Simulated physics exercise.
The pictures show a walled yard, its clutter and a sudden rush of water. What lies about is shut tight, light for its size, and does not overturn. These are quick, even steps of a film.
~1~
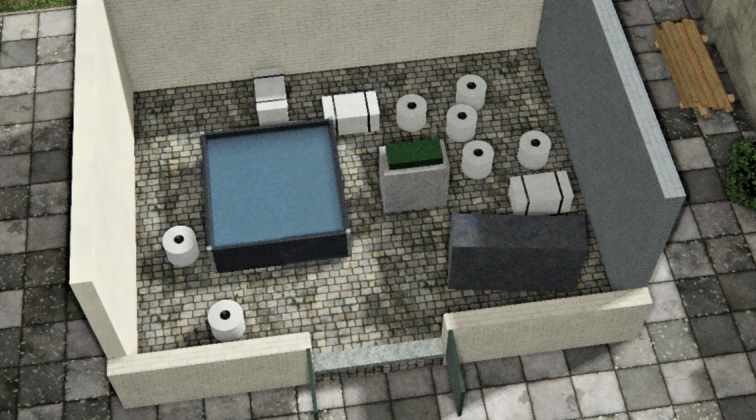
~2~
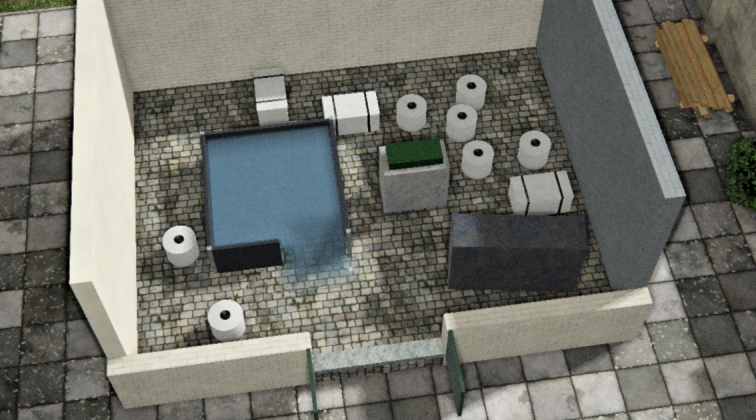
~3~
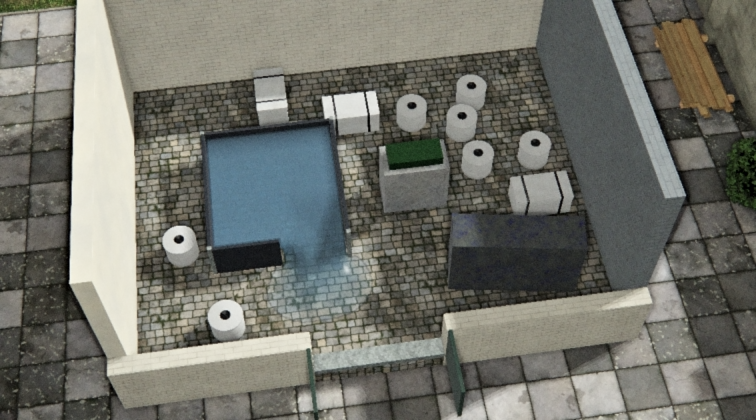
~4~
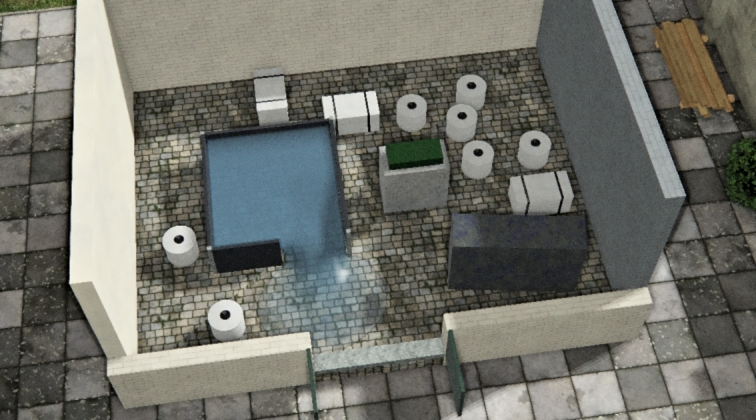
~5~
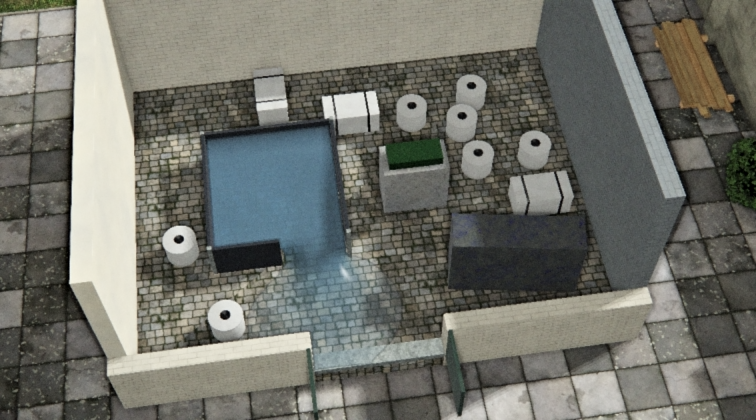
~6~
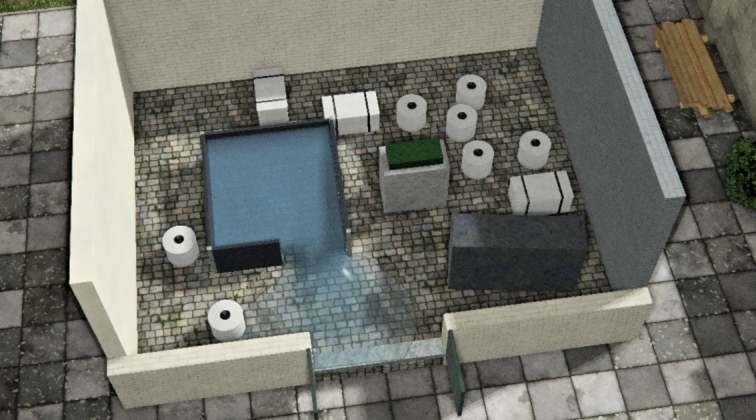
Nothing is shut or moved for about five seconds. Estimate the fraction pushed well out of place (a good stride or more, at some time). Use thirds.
That comes to less than a third.
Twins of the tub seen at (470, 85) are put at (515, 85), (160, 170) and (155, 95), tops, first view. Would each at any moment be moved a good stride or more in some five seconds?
In that order: Less than that, short of that, under that.
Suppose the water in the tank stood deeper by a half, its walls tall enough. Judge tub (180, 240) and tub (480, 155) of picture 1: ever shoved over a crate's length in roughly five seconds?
One after the other: Yes, no.
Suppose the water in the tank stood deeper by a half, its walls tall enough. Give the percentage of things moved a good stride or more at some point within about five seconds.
About 10 per cent.
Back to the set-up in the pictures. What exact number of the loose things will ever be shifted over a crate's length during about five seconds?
0 of them.
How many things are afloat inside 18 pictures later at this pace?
It comes to 0.
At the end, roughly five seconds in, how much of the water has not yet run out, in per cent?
Some 60 per cent.
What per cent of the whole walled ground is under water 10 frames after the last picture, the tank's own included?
Some 30 per cent.
A moment on, 0 of 10 are well off their spots; 0 afloat.
Next, 0 of 10 are well off their spots; 0 afloat.
Later, 0 of 10 are well off their spots; 0 afloat.
In the end, 0 of 10 are well off their spots, and 0 have been at some point; 0 afloat.
